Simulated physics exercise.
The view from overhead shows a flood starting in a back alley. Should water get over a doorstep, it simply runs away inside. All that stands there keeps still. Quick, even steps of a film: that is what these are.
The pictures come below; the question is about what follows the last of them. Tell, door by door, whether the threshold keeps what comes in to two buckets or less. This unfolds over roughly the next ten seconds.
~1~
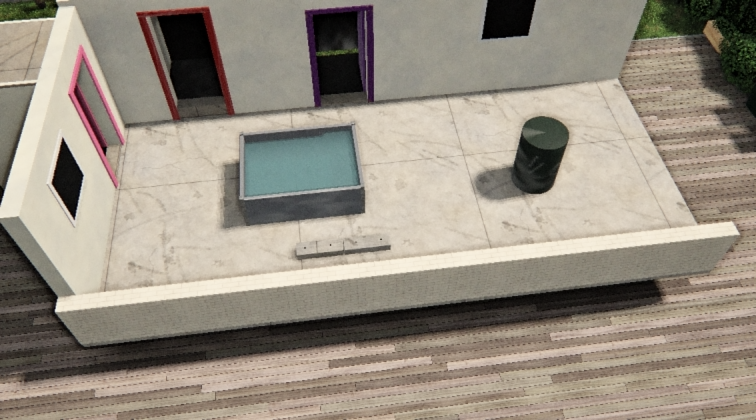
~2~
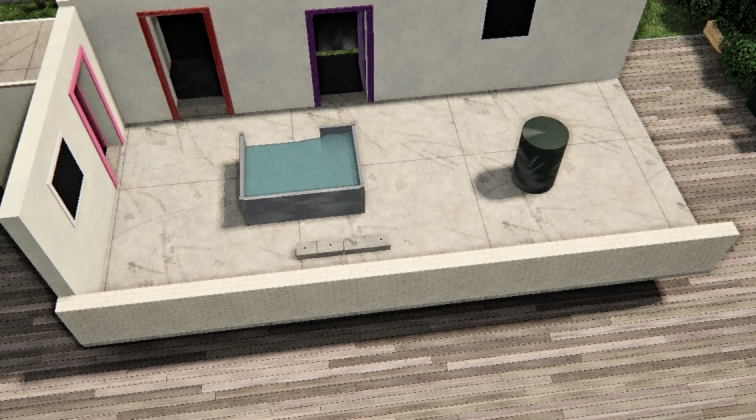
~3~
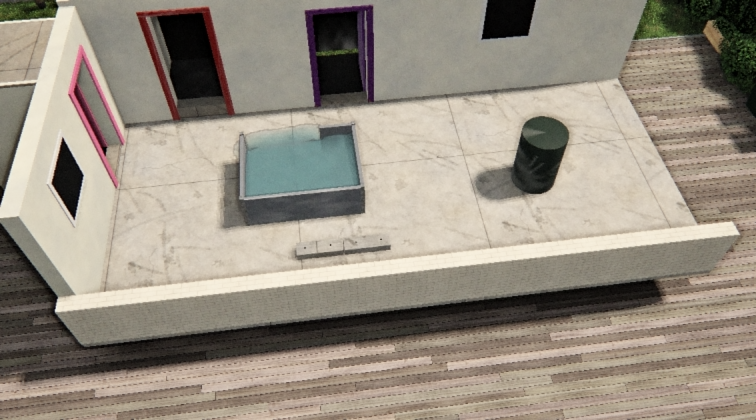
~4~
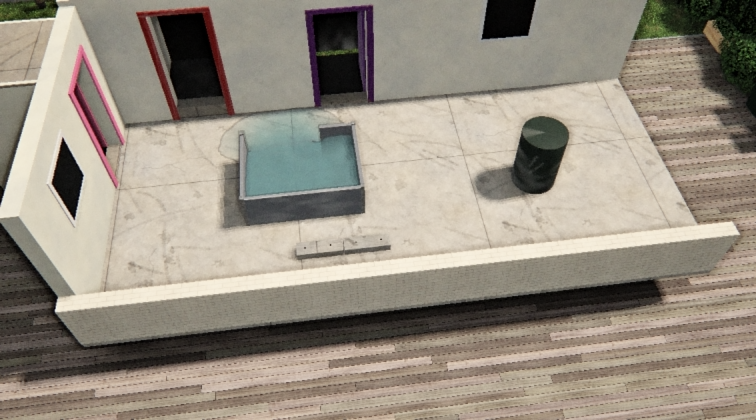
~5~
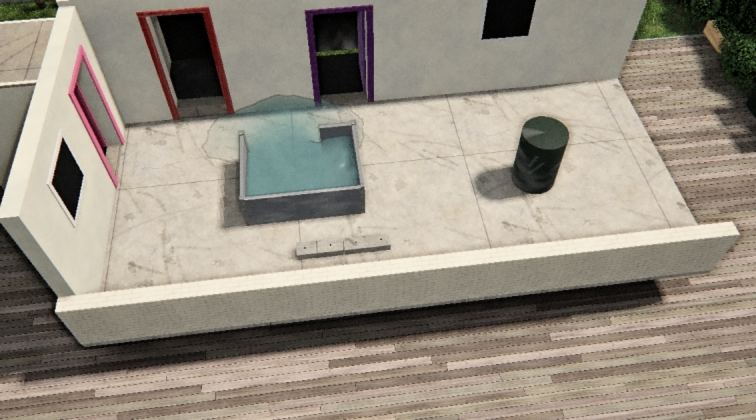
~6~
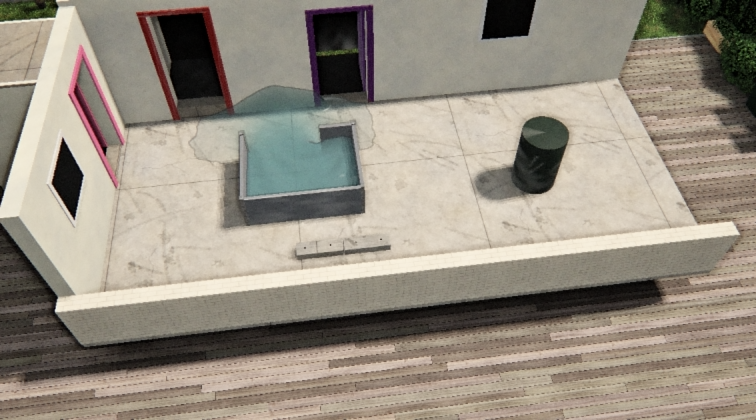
Red door: Two buckets or less. Purple door: More than two buckets. Pink door: More than two buckets.
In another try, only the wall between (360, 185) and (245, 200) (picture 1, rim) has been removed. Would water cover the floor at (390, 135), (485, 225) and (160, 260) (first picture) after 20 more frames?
Bone-dry, submerged, submerged.
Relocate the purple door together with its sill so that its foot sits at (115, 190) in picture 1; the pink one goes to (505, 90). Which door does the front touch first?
The flood hits the red one before any other door.
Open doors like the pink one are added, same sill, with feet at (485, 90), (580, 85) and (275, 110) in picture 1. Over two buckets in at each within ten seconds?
Lab note, doors in listed order: Under the limit, under the limit, over the limit.
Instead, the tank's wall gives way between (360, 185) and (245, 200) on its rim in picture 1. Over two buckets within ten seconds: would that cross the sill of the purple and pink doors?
As it turns out, the purple door comes in lower; as for the pink door, it comes in lower.
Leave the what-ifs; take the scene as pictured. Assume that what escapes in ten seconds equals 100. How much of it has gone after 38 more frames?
By then, close to 75 % of it.
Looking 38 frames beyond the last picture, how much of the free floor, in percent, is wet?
My best guess is some 65 %.
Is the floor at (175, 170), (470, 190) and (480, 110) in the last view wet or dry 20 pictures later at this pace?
Taking them as listed, they are waterlogged, waterlogged and waterlogged.
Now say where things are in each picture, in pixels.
In the first frame, still water in the tank at (300, 163).
In the second frame, the front is at a hidden place, out from the gap on the tank's far side.
In the third frame, water pours out on the tank's far side and has run to a hidden place.
In the fourth frame, water pours out on the tank's far side and has run to (310, 109).
In the fifth frame, water pours out on the tank's far side and has run to (342, 106).
In the sixth frame, water pours out on the tank's far side and has run to (360, 104).
A moment on, water covers 10 % of the floor; the red door wet at the sill, nothing in, the purple door under two buckets in, the pink door not reached.
Next, water covers 25 % of the floor; the red door wet at the sill, nothing in, the purple door over two buckets in, the pink door over two buckets in.
Then, water covers 50 % of the floor; the red door wet at the sill, nothing in, the purple door over two buckets in, the pink door far over two buckets in.
Later, water covers 65 % of the floor; the red door wet at the sill, nothing in, the purple door over two buckets in, the pink door far over two buckets in.
In the end, water covers 80 % of the floor; the red door wet at the sill, nothing in, the purple door over two buckets in, the pink door far over two buckets in.
